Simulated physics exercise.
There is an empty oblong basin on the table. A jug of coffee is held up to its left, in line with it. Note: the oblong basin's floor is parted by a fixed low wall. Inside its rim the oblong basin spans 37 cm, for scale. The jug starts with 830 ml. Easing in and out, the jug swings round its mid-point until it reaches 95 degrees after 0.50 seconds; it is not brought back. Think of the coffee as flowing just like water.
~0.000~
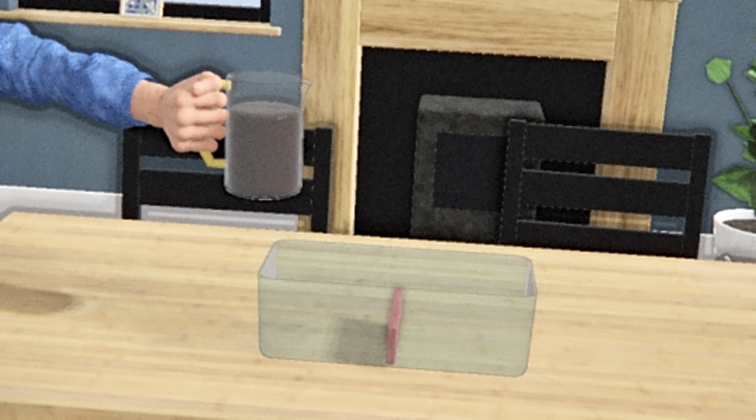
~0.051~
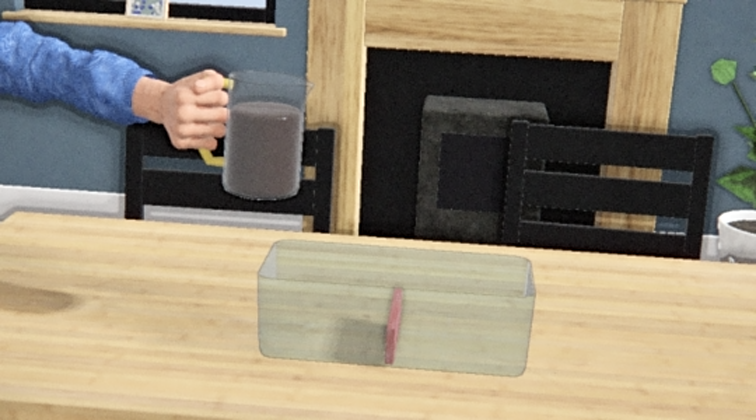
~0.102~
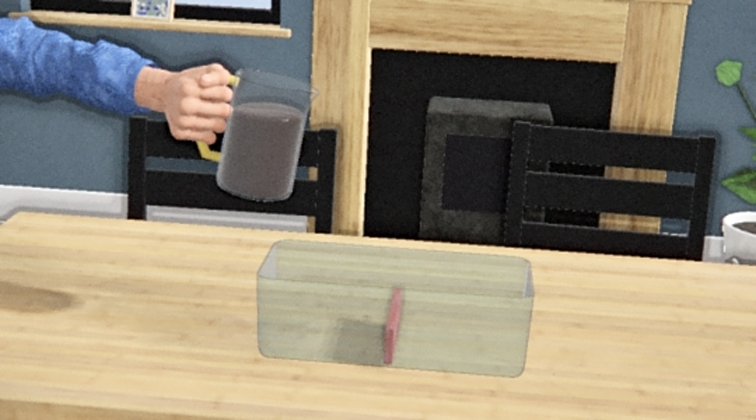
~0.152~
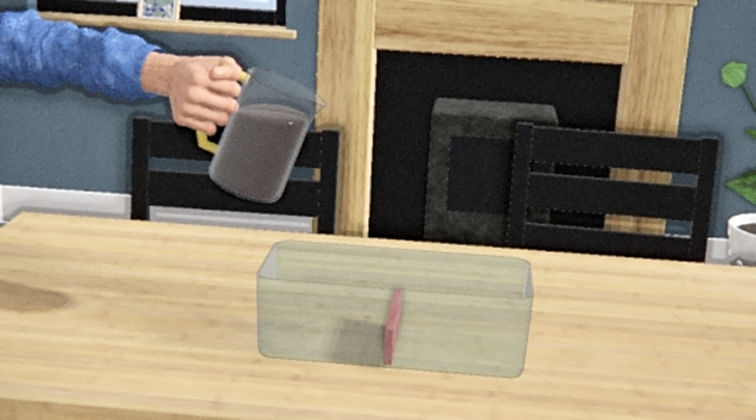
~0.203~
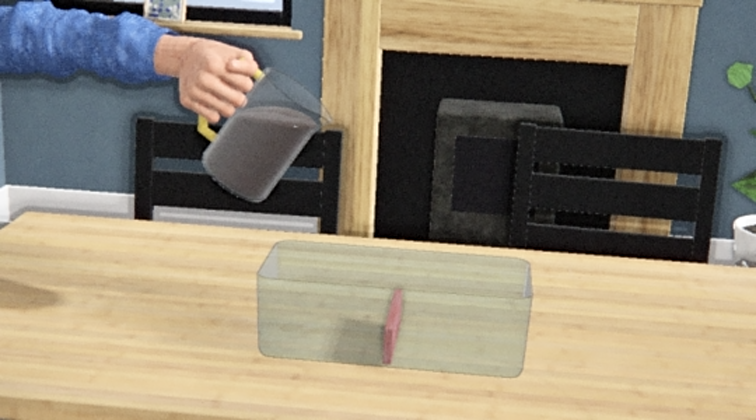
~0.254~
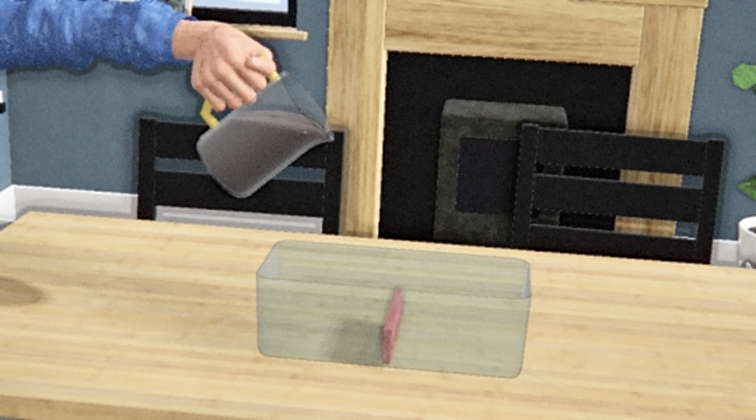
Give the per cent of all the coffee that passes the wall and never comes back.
I would say 29 percent.
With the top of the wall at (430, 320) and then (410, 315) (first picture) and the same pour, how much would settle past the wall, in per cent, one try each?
I'd put it at about 5 per cent for the first and about 10 per cent for the second.
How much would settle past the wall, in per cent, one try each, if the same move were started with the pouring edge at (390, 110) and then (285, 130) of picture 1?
Respectively about 95 and 5 percent.
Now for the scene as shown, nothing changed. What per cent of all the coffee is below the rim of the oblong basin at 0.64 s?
I reckon close to 34 per cent.
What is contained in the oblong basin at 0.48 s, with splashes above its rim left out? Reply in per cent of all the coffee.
4 %, roughly.
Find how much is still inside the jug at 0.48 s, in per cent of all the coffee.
Near 74 in a hundred.
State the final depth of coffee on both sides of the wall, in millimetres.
Final reading - left some 20 mm, right some 8 mm.
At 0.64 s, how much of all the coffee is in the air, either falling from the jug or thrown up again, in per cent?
Close to 26 %.
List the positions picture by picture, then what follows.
The first frame shows tilt 0°; pouring edge (312, 82); surface from (230, 107) to (301, 111); the oblong basin's rim runs from (267, 259) to (533, 278); the wall's top is at (395, 309).
The second frame shows tilt 2°; pouring edge (314, 84); surface from (231, 107) to (302, 112).
The third frame shows tilt 9°; pouring edge (319, 92); surface from (233, 108) to (304, 114).
The fourth frame shows tilt 20°; pouring edge (326, 104); surface from (230, 124) to (308, 117).
The fifth frame shows tilt 34°; pouring edge (333, 120); surface from (222, 132) to (317, 122).
The sixth frame shows tilt 49°; pouring edge (334, 139); surface from (209, 131) to (324, 129).
Then, 0.48 s in, the tilt is 95° and 73 per cent is still to pour, 4 is left of the wall and 0 right of it.
Then, 0.64 s in, the tilt is 95° and 40 per cent is still to pour, 32 is left of the wall and 1 right of it.
Then, 0.81 s in, the tilt is 95° and 20 per cent is still to pour, 39 is left of the wall and 24 right of it.
Then, 1.00 s in, the tilt is 95° and 10 per cent is still to pour, 52 is left of the wall and 28 right of it.
Finally, 66 per cent lies left of the wall, 29 right of it and 4 outside.
